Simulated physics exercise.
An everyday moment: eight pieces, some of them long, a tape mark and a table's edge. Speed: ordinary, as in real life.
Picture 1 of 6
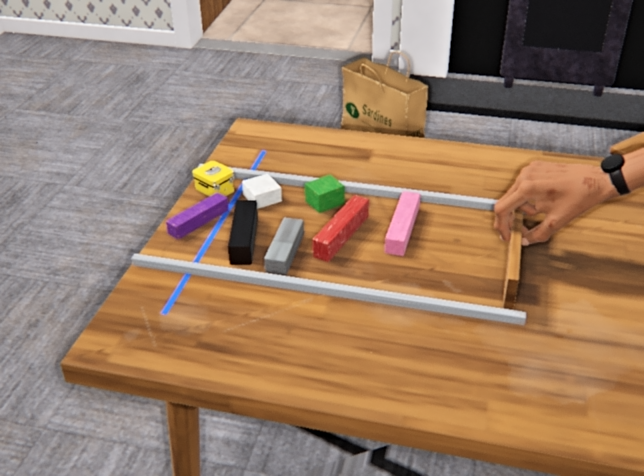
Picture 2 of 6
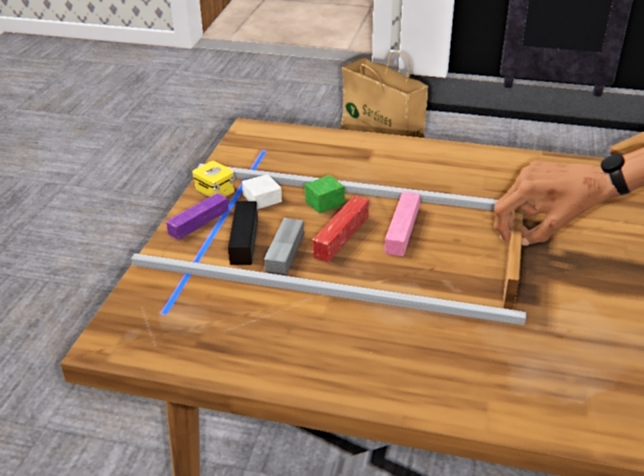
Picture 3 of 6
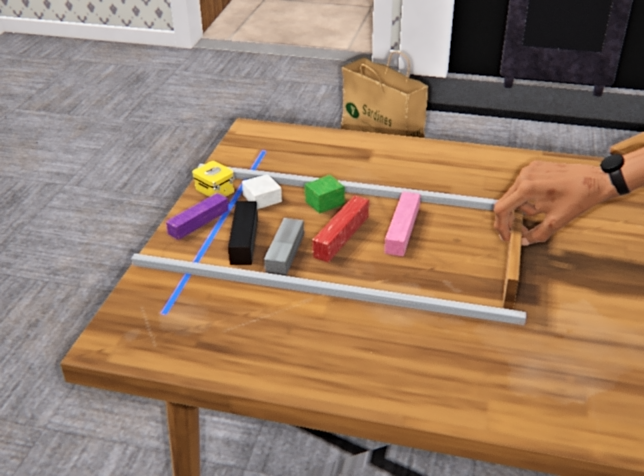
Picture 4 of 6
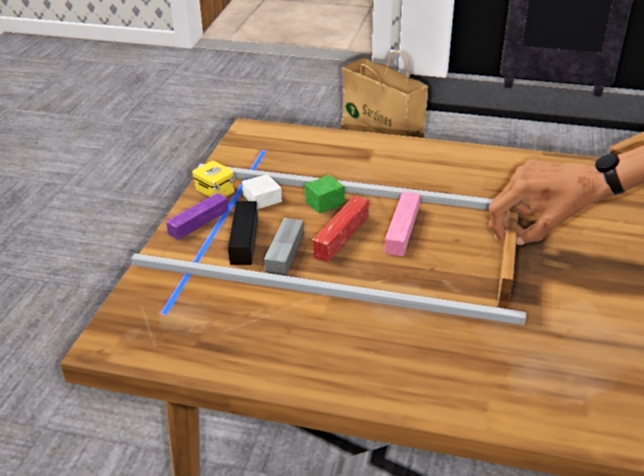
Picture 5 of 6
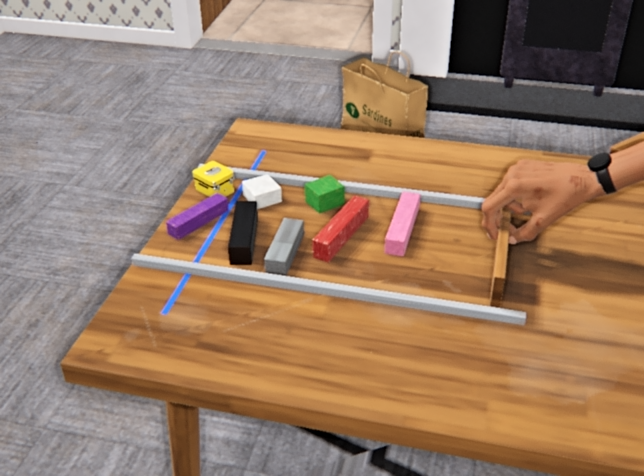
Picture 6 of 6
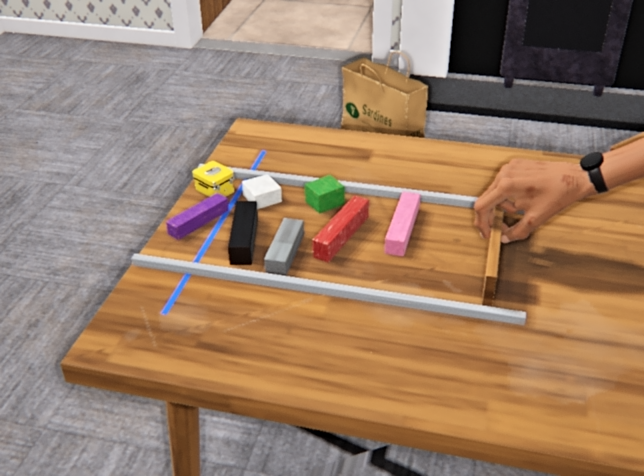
At first, a hand at the right holds an upright wooden board between two pale rails on a table, with colourful blocks spread to its left near a blue line. The hand then slides the board a short way left, while the blocks stay still and the board remains clear of the pink one.
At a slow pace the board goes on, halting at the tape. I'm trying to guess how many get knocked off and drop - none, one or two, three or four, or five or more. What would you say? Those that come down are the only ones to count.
Three, or four.
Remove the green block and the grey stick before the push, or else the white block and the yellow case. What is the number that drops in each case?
Result, first then second: 2, 2.
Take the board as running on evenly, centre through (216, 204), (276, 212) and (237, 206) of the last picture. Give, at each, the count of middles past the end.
That makes 4, 0, 2.
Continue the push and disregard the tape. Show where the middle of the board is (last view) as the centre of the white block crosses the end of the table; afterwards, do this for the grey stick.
I'd say about (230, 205) for the first one and about (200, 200) for the second.
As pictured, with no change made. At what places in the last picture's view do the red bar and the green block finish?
About (190, 211), and about (212, 174).
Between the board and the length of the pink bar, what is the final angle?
Some 0 degrees.
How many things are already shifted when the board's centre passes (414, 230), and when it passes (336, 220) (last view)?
Answer - first 0, then 4.
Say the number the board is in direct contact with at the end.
It ends up touching 1.
Early on, none off yet; yellow case at rest near (214, 181); purple bar at rest near (198, 216); white block at rest near (262, 192).
Finally, the number that fall off is three or four; lost, black stick, white block, purple bar and yellow case.
